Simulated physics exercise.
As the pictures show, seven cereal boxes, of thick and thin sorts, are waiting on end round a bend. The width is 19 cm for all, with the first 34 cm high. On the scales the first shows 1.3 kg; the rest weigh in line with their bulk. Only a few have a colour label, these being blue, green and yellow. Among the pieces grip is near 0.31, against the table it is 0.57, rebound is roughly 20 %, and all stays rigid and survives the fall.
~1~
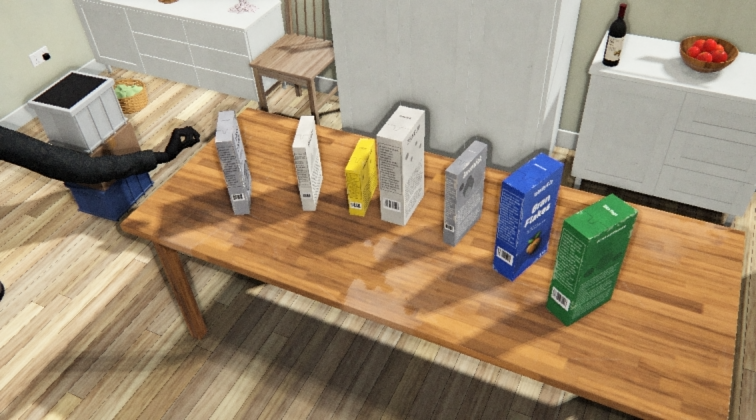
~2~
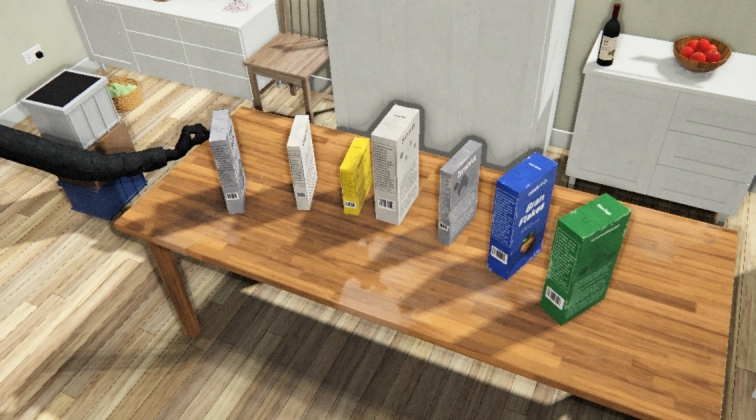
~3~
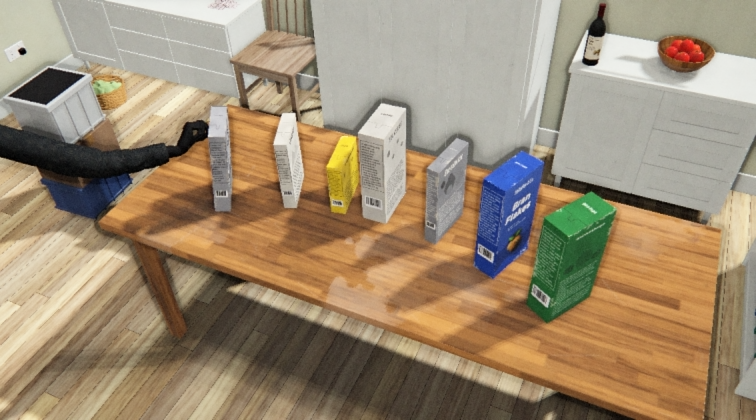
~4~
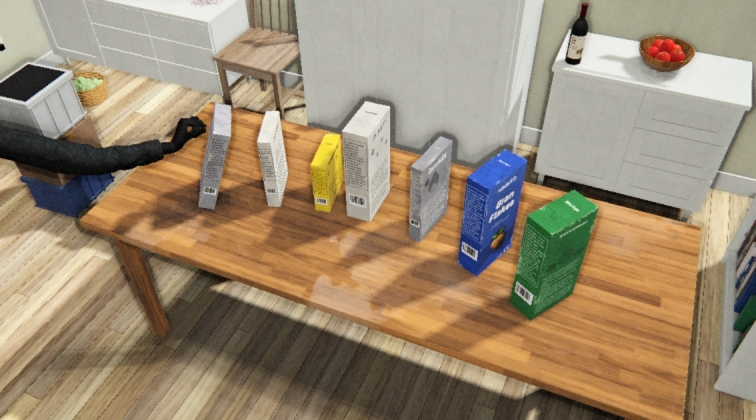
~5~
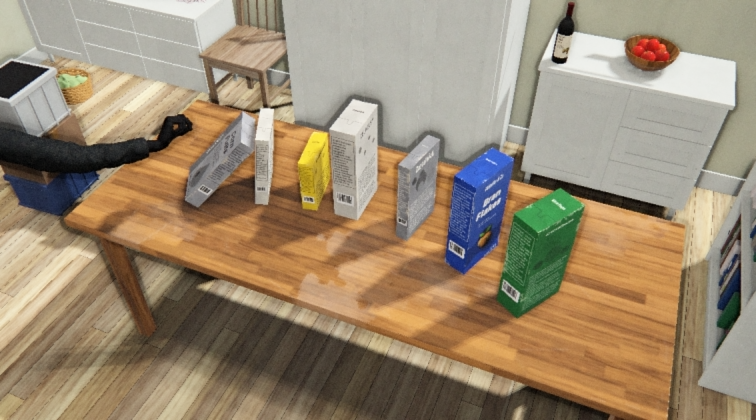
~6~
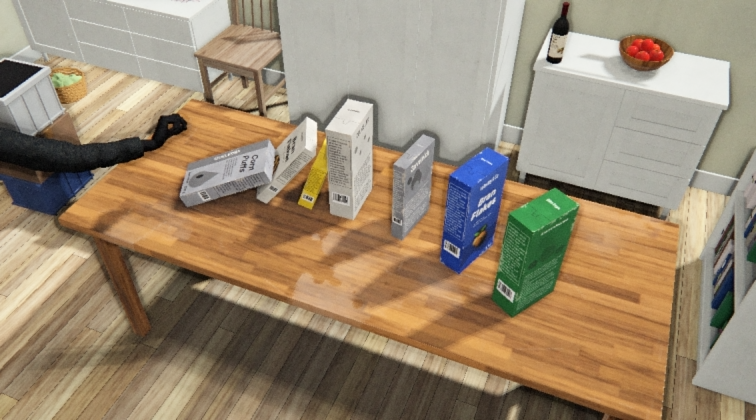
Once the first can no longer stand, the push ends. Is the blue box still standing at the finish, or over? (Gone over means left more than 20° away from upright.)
Over.
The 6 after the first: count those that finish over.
That would be 6 of them.
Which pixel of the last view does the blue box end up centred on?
It finishes near pixel (532, 262) of the last picture.
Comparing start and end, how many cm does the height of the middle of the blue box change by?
I'd say it sits close to 10 centimetres lower by the end.
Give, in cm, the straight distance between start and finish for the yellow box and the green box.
Yellow 10 cm, green 30 cm.
Then, 0.39 s past the last view, 3 of the 6 other boxes over; blue box unmoved; yellow box 47° from how it stood.
Then, 0.71 s past the last view, 4 of the 6 other boxes over; blue box 17° from how it stood; yellow box 62° from how it stood.
Then, 1.05 s past the last view, 6 of the 6 other boxes over; blue box 63° from how it stood; yellow box 63° from how it stood.
In the end, 6 of the 6 other boxes over; blue box 67° from how it stood; green box lying flat; yellow box 63° from how it stood. Not one is left standing. From the last view, middles, blue box near (532, 262), green box near (589, 339).
